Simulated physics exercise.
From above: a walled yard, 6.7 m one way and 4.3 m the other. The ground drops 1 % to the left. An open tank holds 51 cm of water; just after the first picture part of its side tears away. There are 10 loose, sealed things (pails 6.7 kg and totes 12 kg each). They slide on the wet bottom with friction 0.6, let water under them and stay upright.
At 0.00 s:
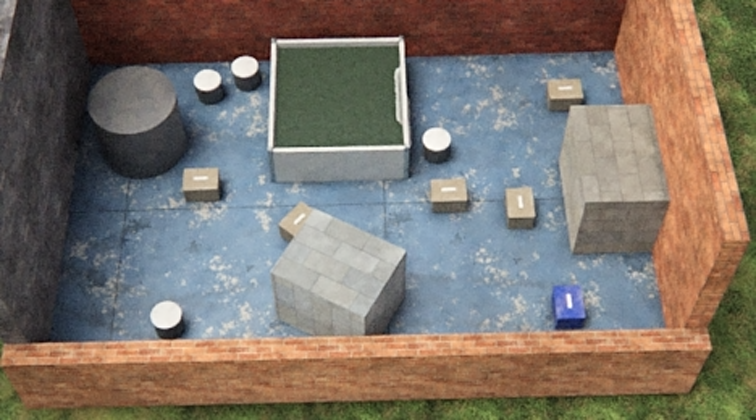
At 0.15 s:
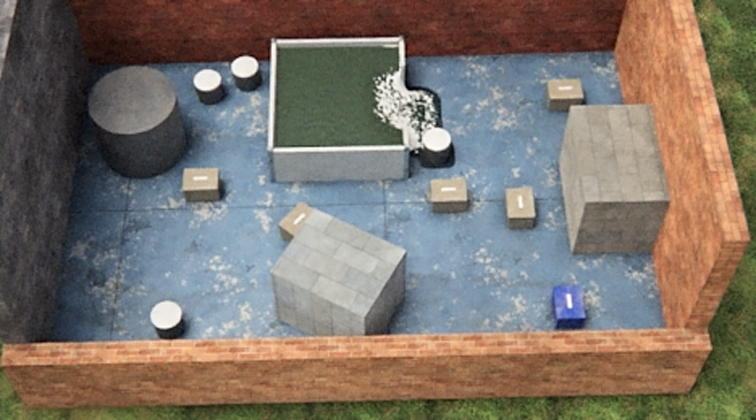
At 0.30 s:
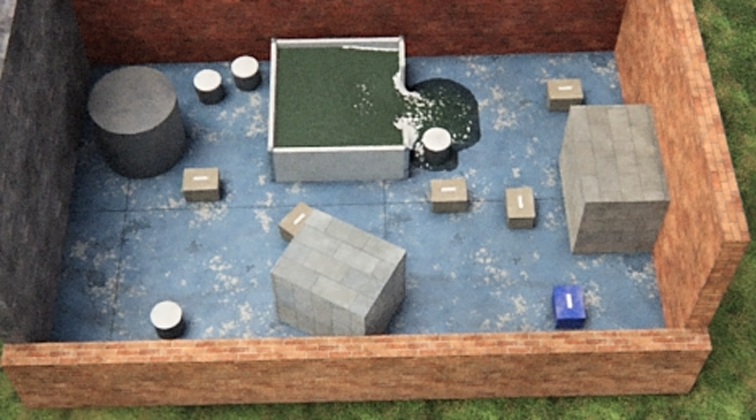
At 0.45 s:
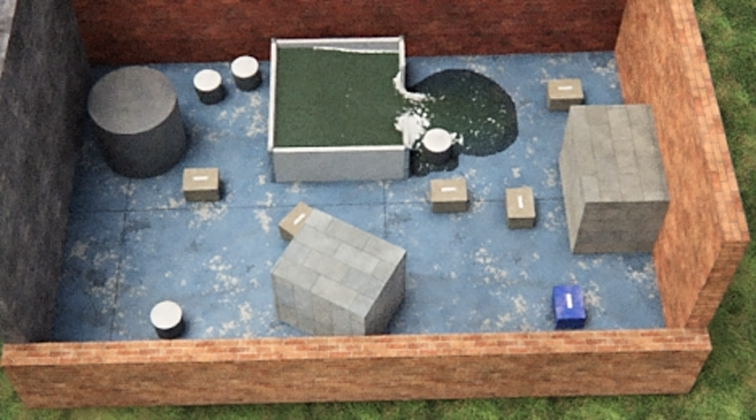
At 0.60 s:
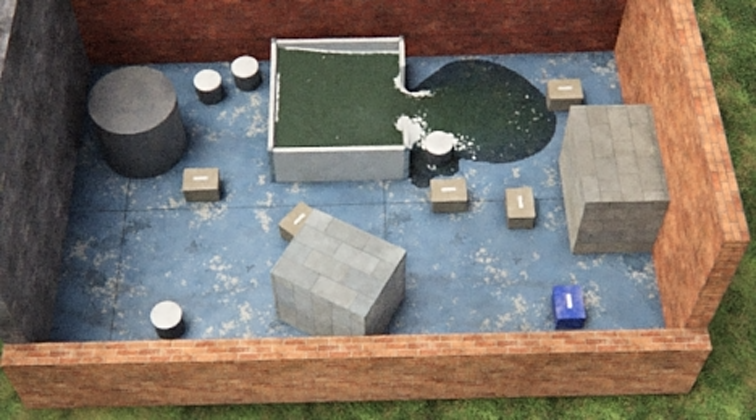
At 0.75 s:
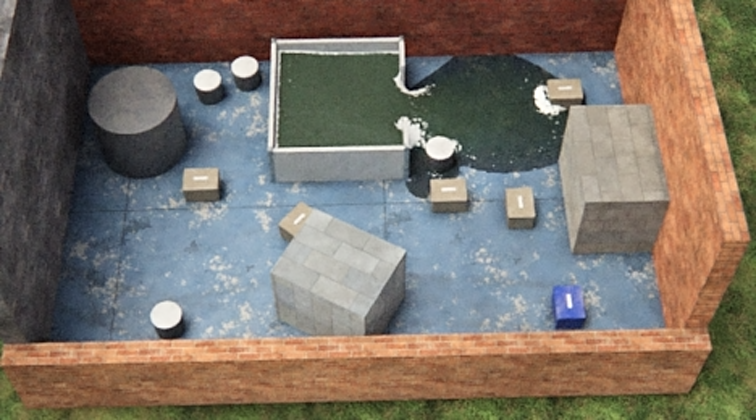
Dark green water pours through a gap in the right side of an open tank in a walled yard, spreading rightward across the blue floor around a pail and reaching a tan tote, while the blue tote stays still.
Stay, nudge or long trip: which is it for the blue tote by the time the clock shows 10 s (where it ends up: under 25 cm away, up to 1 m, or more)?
Blue tote barely shifts.
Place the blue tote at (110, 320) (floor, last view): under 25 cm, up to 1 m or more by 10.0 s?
It stays put.
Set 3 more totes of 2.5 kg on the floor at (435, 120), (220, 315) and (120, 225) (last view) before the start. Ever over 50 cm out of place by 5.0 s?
In that order: Over, less, short of it.
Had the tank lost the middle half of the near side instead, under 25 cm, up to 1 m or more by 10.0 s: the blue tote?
Then the blue tote slides a little.
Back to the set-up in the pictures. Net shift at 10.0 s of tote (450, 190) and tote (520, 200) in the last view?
In turn: 0 cm, 60 cm.
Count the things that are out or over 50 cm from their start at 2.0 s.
I count 0.
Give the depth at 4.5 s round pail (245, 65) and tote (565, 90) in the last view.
About 0 and 13 cm.
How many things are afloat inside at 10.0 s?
At that moment 0.
After 2.0 s the blue tote is near (569, 302), 0.0 m from its start, aground; 1 afloat.
After 4.5 s the blue tote is near (569, 302), 0.0 m from its start, aground; 1 afloat.
After 7.0 s the blue tote is near (569, 302), 0.0 m from its start, aground; 0 afloat.
After 10.0 s the blue tote is near (569, 302), 0.0 m from its start, aground; 0 afloat.
